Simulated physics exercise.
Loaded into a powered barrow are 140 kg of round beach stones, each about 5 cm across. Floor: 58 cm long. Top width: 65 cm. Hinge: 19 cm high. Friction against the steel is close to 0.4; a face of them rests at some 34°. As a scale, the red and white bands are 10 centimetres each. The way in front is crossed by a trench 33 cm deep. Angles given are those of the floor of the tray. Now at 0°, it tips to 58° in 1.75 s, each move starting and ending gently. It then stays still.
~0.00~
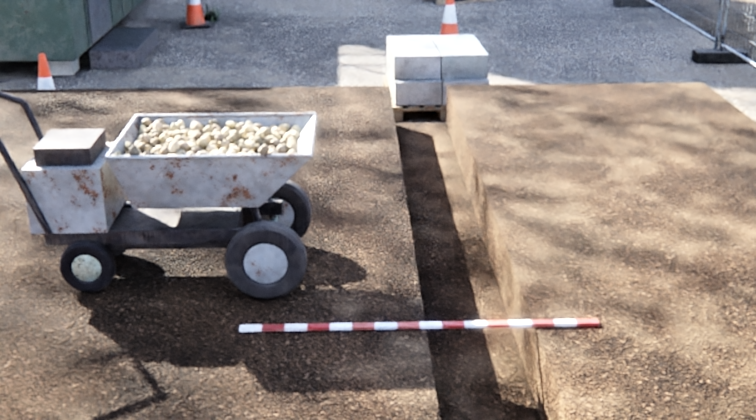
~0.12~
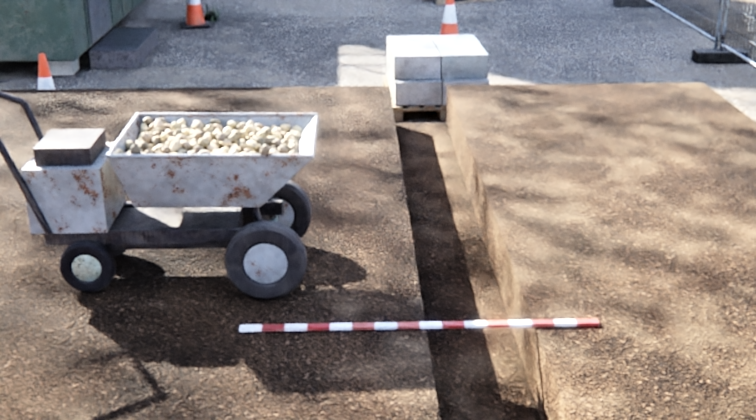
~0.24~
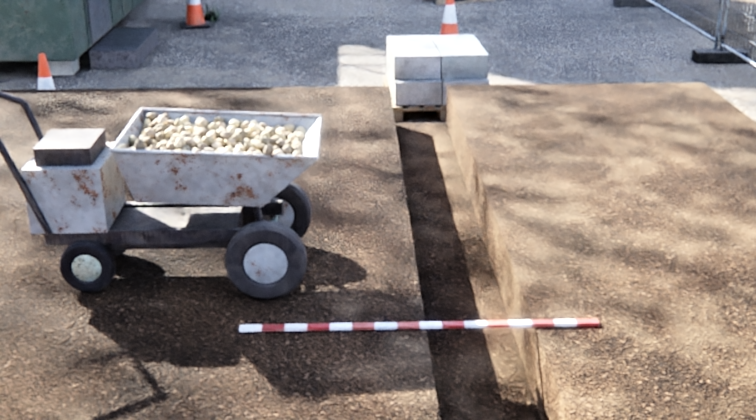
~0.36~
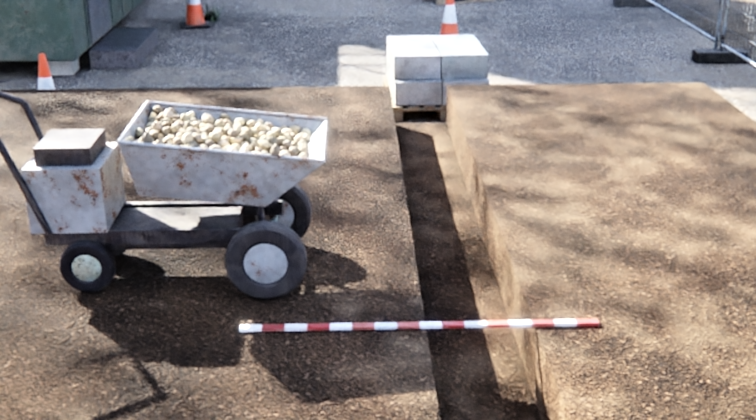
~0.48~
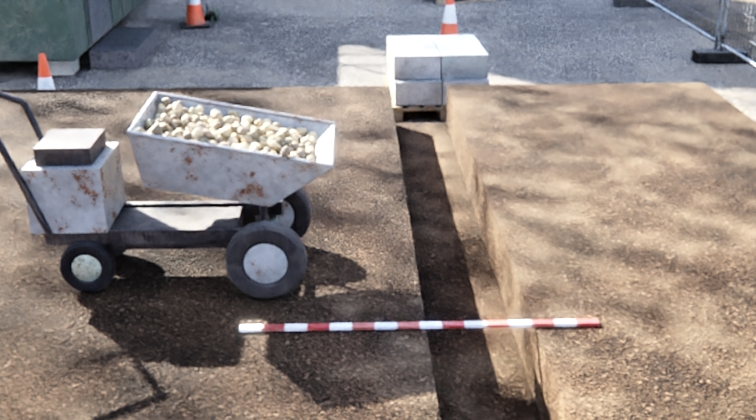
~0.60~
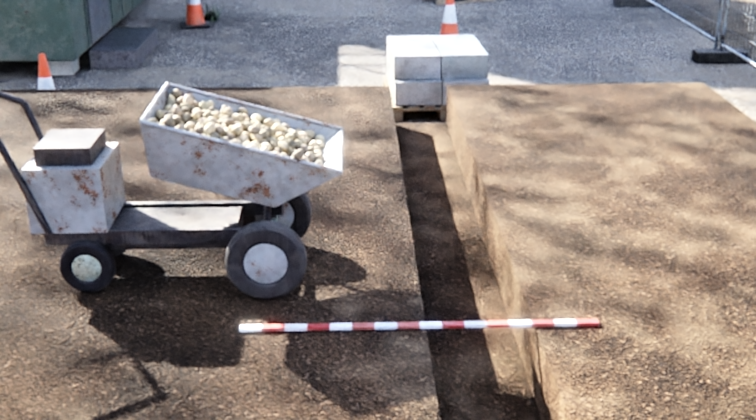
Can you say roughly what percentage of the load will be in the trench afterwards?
Roughly 90 per cent, I would say.
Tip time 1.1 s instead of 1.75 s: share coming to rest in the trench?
It'd be some 90 per cent.
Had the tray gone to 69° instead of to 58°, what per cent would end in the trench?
Roughly 90 percent.
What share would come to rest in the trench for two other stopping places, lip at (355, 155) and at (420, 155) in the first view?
Close to 100 percent in the first case, 60 percent in the second.
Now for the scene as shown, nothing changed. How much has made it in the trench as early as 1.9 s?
About 35%.
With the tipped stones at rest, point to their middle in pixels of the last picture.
Roughly at pixel (455, 312).
After 1.3 s the floor is at 49°; 99 % in the tray, 1 % short of the trench; the foremost stones are at (396, 220).
After 1.9 s the floor is at 58°; 54 % in the tray, 13 % short of the trench, 33 % in the trench; the foremost stones are at (507, 334).
After 2.2 s the floor is at 58°; 30 % in the tray, 13 % short of the trench, 57 % in the trench; the foremost stones are at (509, 325).
After 4.2 s the floor is at 58°; 0 % in the tray, 10 % short of the trench, 90 % in the trench; the foremost stones are at (510, 322).
